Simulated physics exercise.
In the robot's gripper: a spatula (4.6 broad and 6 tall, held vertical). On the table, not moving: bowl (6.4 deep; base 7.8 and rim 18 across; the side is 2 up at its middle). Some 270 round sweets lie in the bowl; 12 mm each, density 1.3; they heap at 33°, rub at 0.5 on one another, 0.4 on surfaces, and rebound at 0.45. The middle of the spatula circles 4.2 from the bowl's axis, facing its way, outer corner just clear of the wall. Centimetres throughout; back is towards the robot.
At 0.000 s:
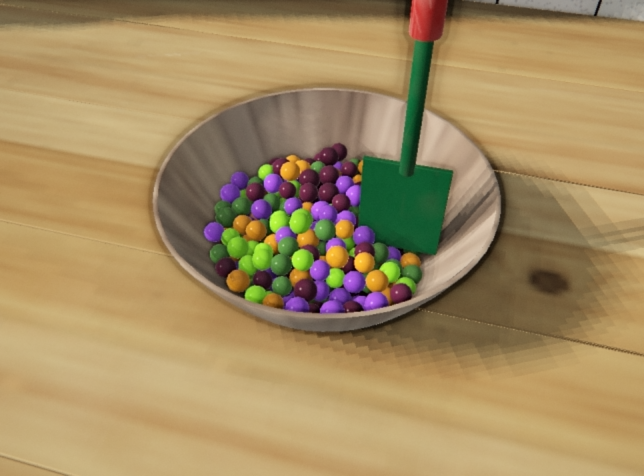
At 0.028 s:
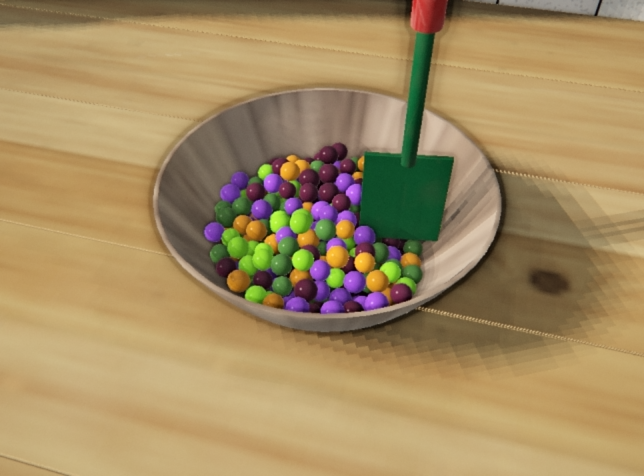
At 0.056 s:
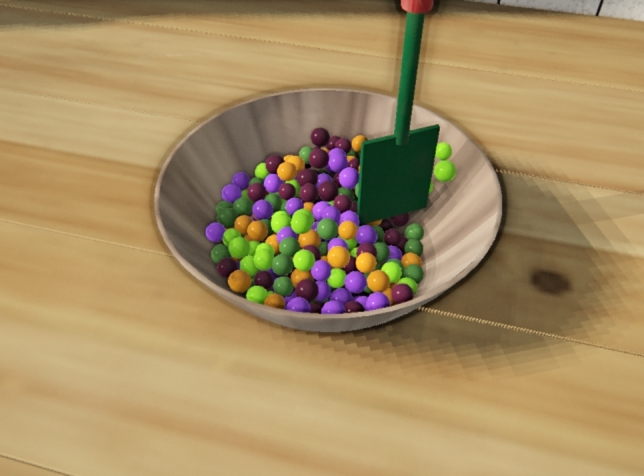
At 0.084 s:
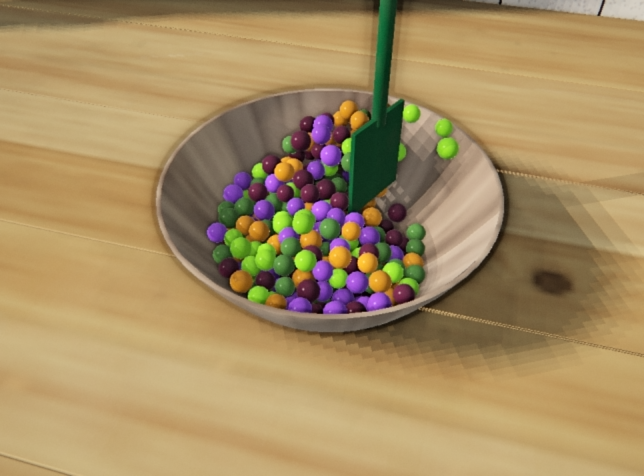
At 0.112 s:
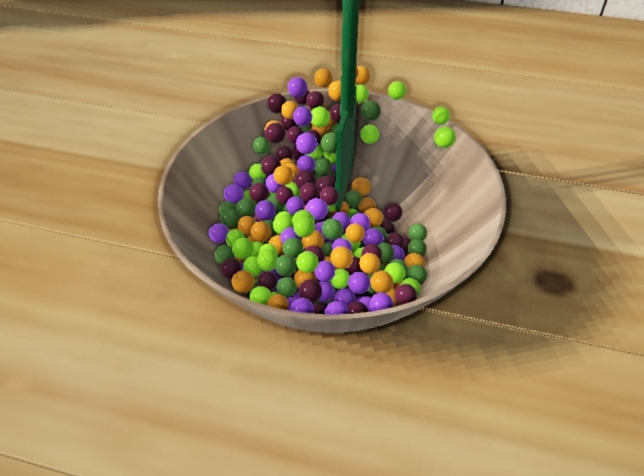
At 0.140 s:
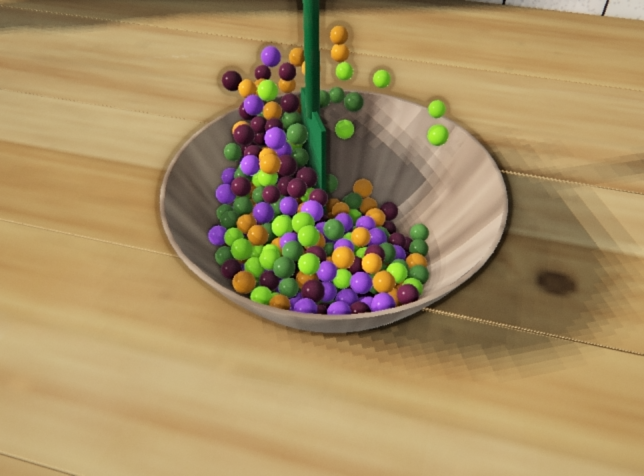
A green spatula with a red handle swept leftward through a bowl of colorful round sweets on a wooden table, turning edge-on as it pushed them up the far side and flung several into the air.
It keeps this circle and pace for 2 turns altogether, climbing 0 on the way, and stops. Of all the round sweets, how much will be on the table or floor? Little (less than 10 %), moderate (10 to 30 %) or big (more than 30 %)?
Answer: Big; more than 30 % of the round sweets finish on the table or floor.
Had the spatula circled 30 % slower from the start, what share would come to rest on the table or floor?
Then about 35 per cent.
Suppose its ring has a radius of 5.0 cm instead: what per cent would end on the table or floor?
In that case some 30 per cent.
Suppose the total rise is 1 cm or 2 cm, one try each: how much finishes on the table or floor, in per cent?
About 40 and 30 per cent.
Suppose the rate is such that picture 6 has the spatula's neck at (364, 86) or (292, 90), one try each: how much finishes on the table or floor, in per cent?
Some 30 and 55 per cent.
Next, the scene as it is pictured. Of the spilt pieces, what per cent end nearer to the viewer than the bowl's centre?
Some 60 per cent.
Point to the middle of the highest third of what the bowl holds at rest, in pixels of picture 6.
Near (369, 215).
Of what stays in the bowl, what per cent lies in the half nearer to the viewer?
About 50 per cent.
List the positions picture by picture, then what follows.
In the first picture, the spatula neck at (411, 140), 0° round; upper third of the load around (309, 219), from x 215 to 430, top at y 150; 272 in the bowl.
In the second picture, the spatula neck at (412, 131), 10° round; upper third of the load around (309, 213), from x 215 to 435, top at y 150.
In the third picture, the spatula neck at (404, 110), 36° round; upper third of the load around (322, 191), from x 215 to 445, top at y 135.
In the fourth picture, the spatula neck at (381, 93), 64° round; upper third of the load around (323, 172), from x 215 to 450, top at y 110.
In the fifth picture, the spatula neck at (348, 84), 93° round; upper third of the load around (307, 170), from x 220 to 445, top at y 70.
In the sixth picture, the spatula neck at (312, 85), 121° round; upper third of the load around (284, 156), from x 220 to 440, top at y 35; 266 in the bowl, 6 in flight or on the tool.
After 0.37 s, 352° round, highest piece 10 above the table; 194 in the bowl, 40 on the table or floor, 38 in flight or on the tool.
After 0.60 s, 224° round, highest piece 9 above the table; 155 in the bowl, 106 on the table or floor, 11 in flight or on the tool.
After 0.91 s, 0° round, highest piece 6 above the table; 136 in the bowl, 136 on the table or floor.
After 1.61 s, 0° round, highest piece 5 above the table; 136 in the bowl, 136 on the table or floor.
In the end, 136 in the bowl, 136 on the table or floor. That is 50 % on the table or floor.
